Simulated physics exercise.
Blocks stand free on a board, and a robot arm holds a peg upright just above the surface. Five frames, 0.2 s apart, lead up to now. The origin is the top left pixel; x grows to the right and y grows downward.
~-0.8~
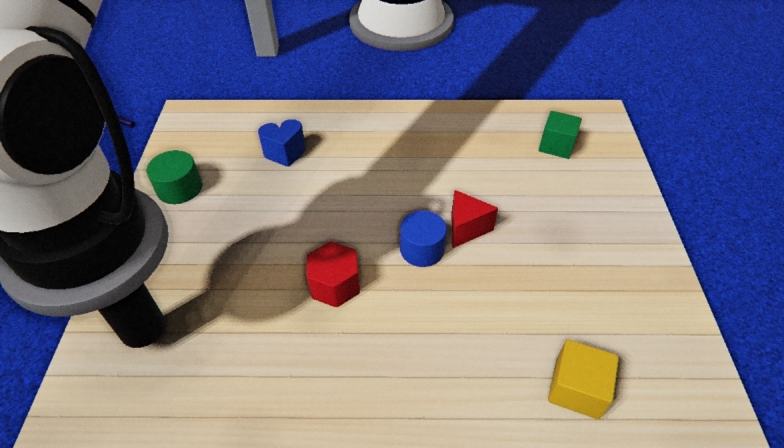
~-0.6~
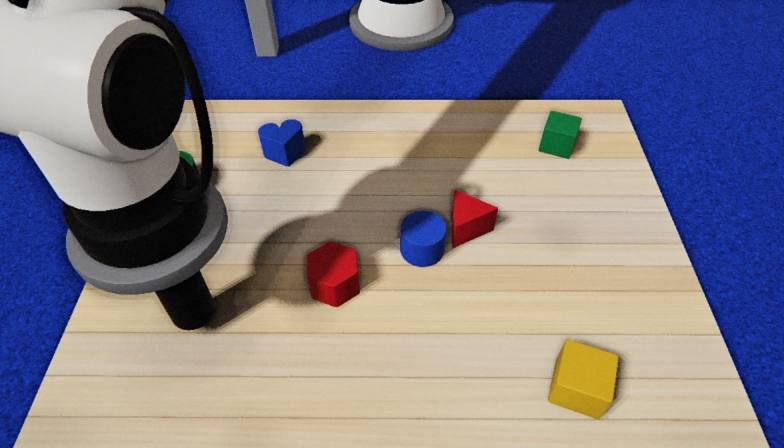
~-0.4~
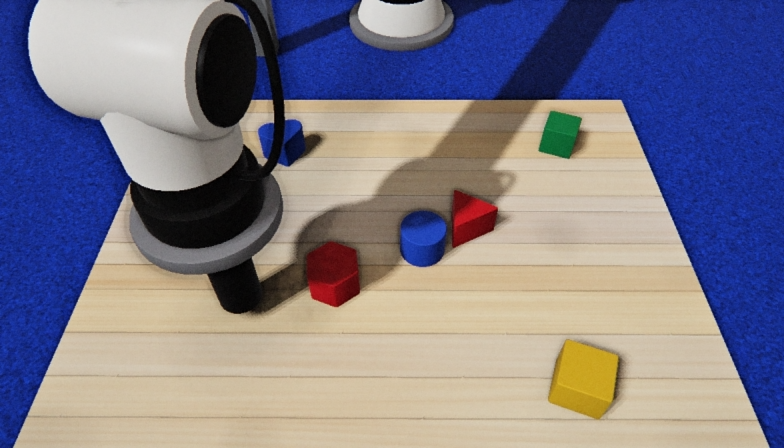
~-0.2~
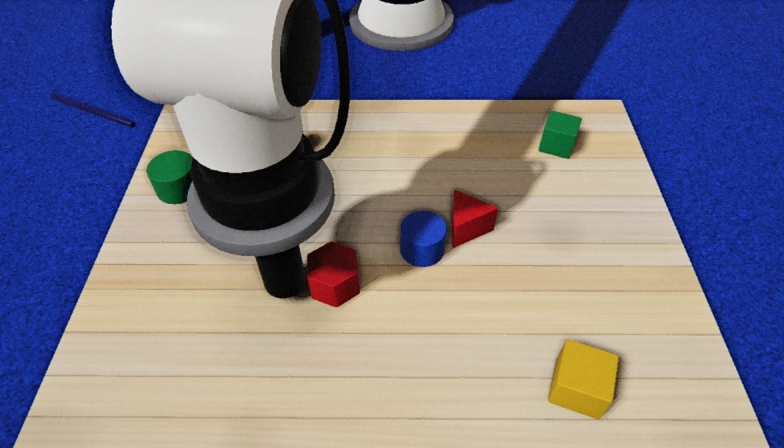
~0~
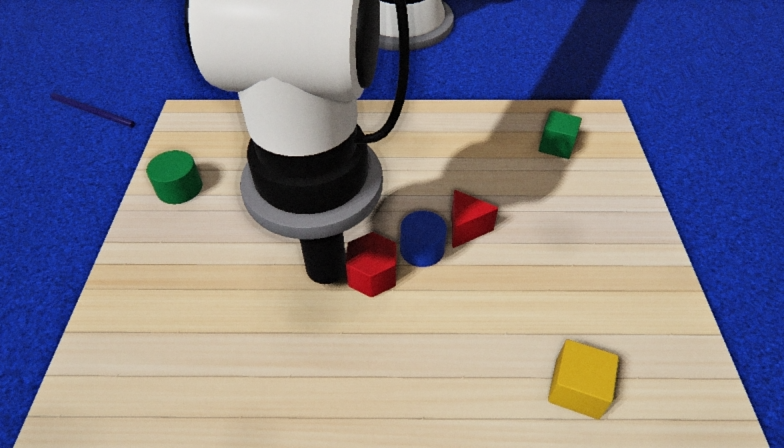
On a pale wooden board over blue carpet, colored blocks sit scattered while a white and black robot arm holds a dark peg at the left. The arm glides steadily rightward and slightly up the board, then the peg meets the red six-sided block and pushes it a short way toward the blue cylinder.
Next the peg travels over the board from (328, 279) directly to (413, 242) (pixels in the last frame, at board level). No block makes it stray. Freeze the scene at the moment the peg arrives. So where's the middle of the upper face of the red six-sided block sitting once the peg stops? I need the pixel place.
Somewhere near (427, 257).
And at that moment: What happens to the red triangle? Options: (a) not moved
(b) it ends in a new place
b (it ends in a new place)
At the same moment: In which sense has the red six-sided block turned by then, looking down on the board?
Top view: Clockwise.
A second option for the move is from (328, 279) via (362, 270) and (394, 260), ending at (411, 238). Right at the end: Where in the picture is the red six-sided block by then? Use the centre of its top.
About (437, 257).
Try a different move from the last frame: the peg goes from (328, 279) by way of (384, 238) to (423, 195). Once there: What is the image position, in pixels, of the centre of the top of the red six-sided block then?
I'd place it at (406, 251), taking the centre of its top.
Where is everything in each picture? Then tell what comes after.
Peg's lower end (143, 329); red six-sided block (332, 263); blue circular block (424, 227); red triangle (470, 207), in the first picture.
Peg (194, 312); blocks still, in the second picture.
Peg (241, 296); blocks still, in the third picture.
Peg (285, 282); blocks still, in the fourth picture.
Peg (327, 268); red six-sided block (371, 253); blue circular block (424, 227); red triangle (470, 207), in the fifth picture.
The first path, step by step. Halfway along, peg (372, 249); red six-sided block (413, 252), turned 20° clockwise; blue circular block (443, 223); red triangle (475, 206), turned 15° anticlockwise.
At the end, peg (414, 230); red six-sided block (427, 257), turned 45° clockwise; blue circular block (457, 223); red triangle (483, 204), turned 40° anticlockwise.
